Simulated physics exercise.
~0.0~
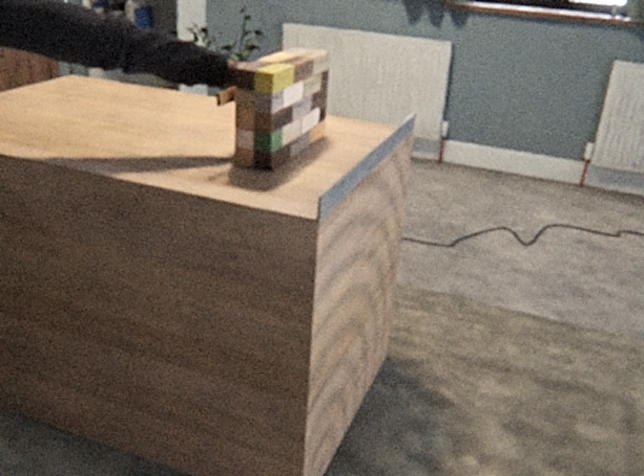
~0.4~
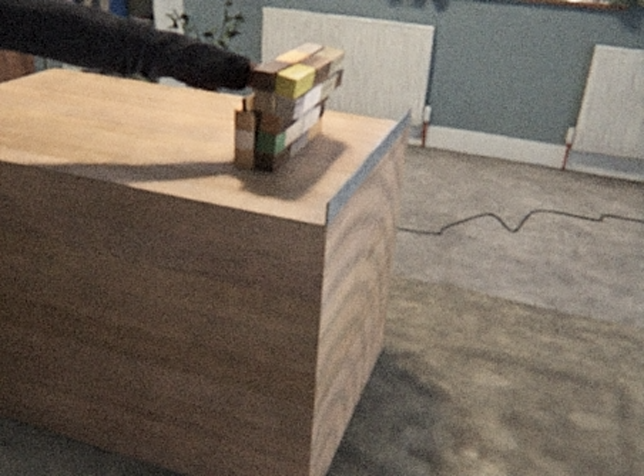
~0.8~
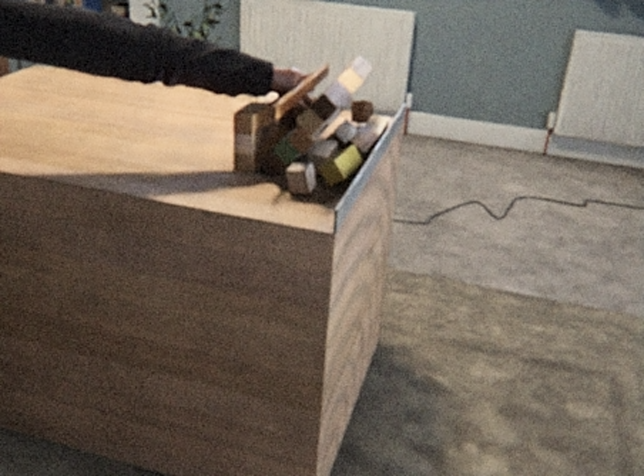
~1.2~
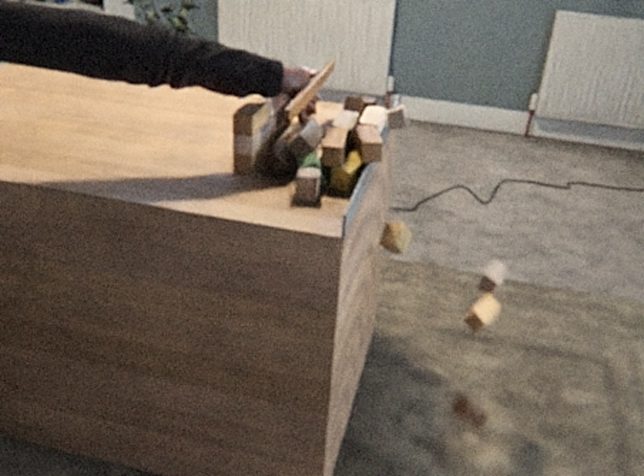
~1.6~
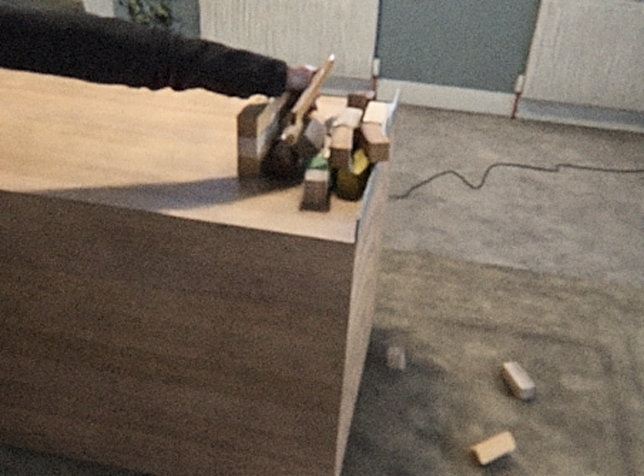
A hand pushes over a wall of wooden blocks, and a few drop to the floor.
